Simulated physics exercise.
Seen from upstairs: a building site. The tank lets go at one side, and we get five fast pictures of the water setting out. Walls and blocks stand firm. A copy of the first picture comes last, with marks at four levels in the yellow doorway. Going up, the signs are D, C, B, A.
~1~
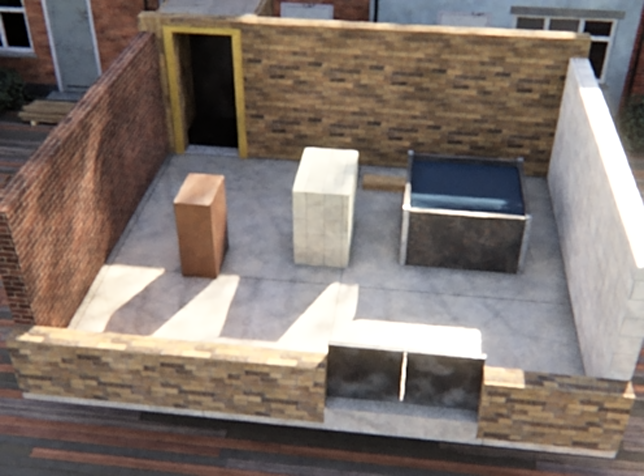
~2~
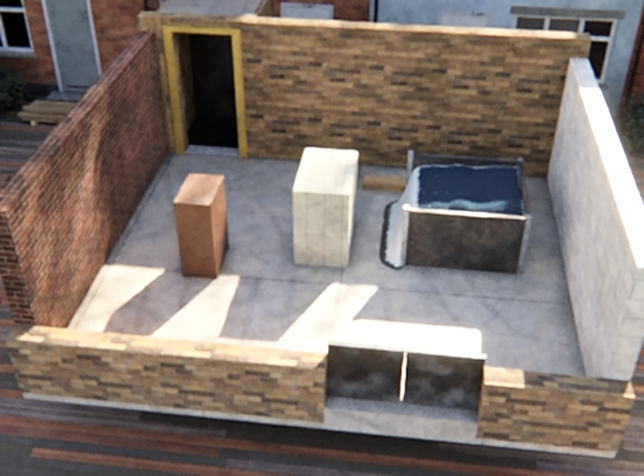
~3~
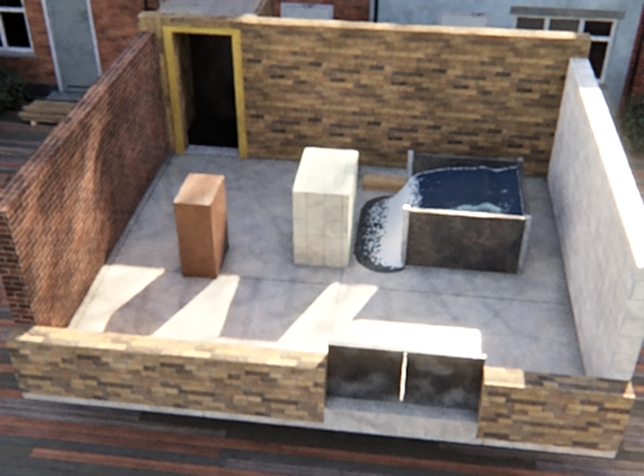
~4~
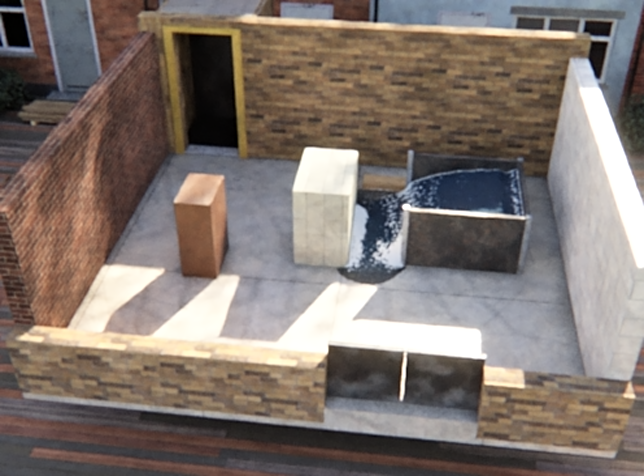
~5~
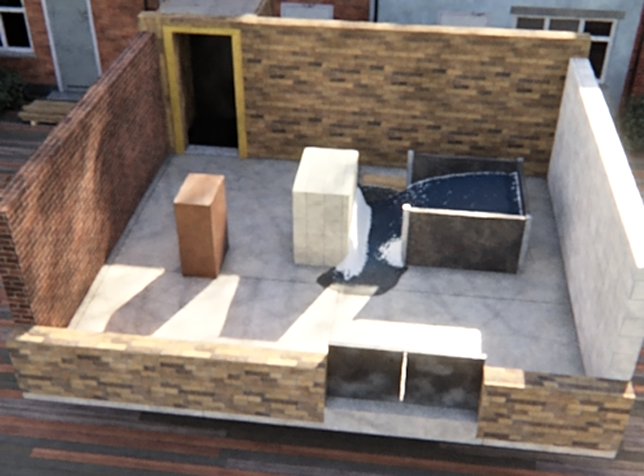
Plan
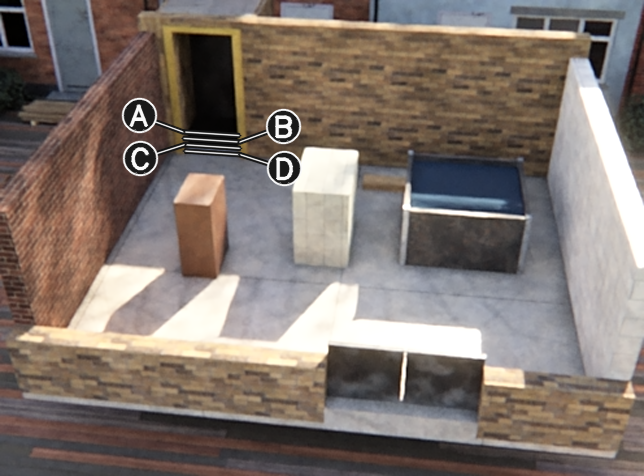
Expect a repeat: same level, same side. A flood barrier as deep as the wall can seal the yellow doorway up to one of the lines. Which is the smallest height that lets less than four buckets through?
C is the one.
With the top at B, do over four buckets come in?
No, not at all.
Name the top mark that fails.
That is mark D.
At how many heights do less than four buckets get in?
Three.
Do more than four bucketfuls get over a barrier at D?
Yes.
In white, A at (211, 133); B at (211, 140); C at (212, 146); D at (212, 152); from the bottom up D, C, B, A.
For mark A, nothing gets over.
For mark B, a splash gets over, under a bucket.
For mark C, a bucket or two gets in.
For mark D, about 8 bucketfuls get in.
